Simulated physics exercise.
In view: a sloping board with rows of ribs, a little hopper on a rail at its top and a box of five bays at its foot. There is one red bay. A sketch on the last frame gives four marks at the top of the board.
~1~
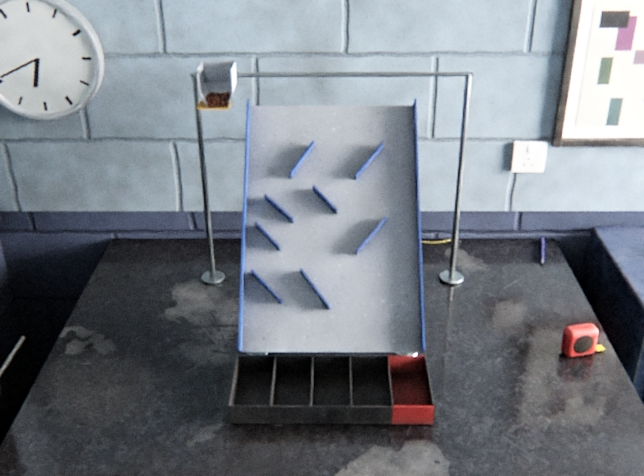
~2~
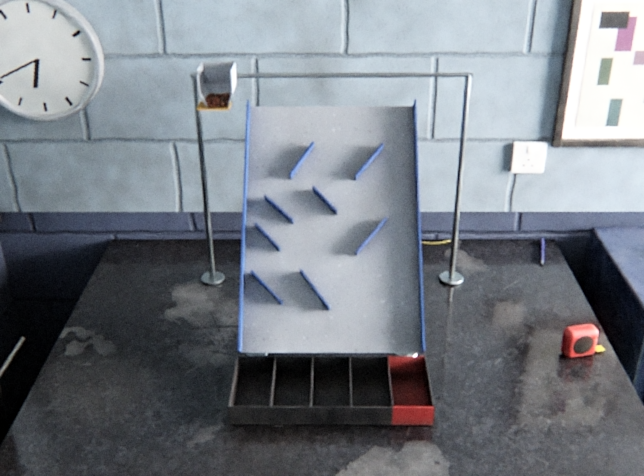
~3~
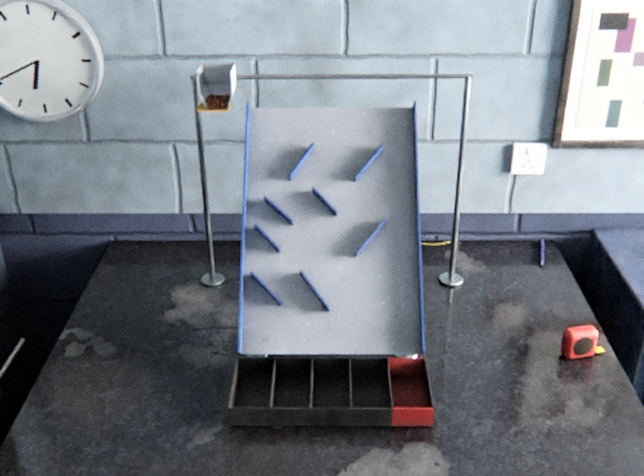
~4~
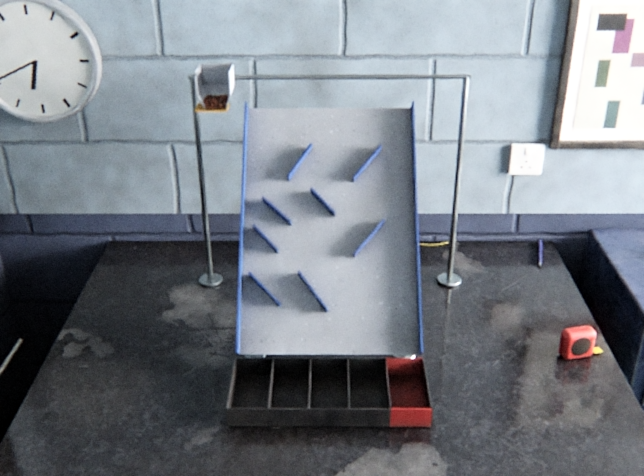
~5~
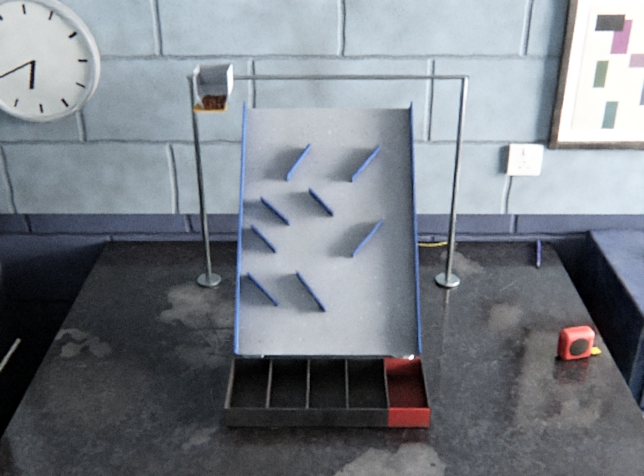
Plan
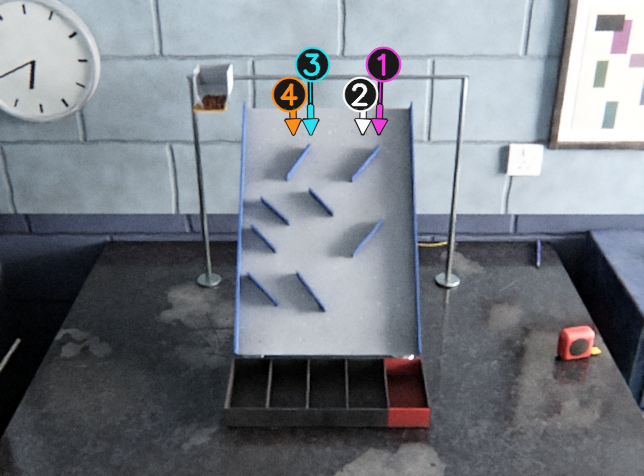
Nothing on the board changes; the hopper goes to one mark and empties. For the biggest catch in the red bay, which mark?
The answer is mark 1.
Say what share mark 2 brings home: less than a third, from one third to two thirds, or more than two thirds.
Mark 2 gives less than a third.
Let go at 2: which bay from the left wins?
The third from the left.
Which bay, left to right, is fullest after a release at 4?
The fourth from the left.
On the marked copy, mark 1 meets the board at (378, 128); mark 2 meets the board at (362, 128); mark 3 meets the board at (310, 128); mark 4 meets the board at (293, 128).
With 1, about a third in the red bay, about half in other bays, a stray few held on the board, a small part outside the box.
With 2, a stray few in the red bay, nearly all in other bays.
With 3, none in the red bay, nearly all in other bays, a stray few held on the board.
With 4, none in the red bay, nearly all in other bays.
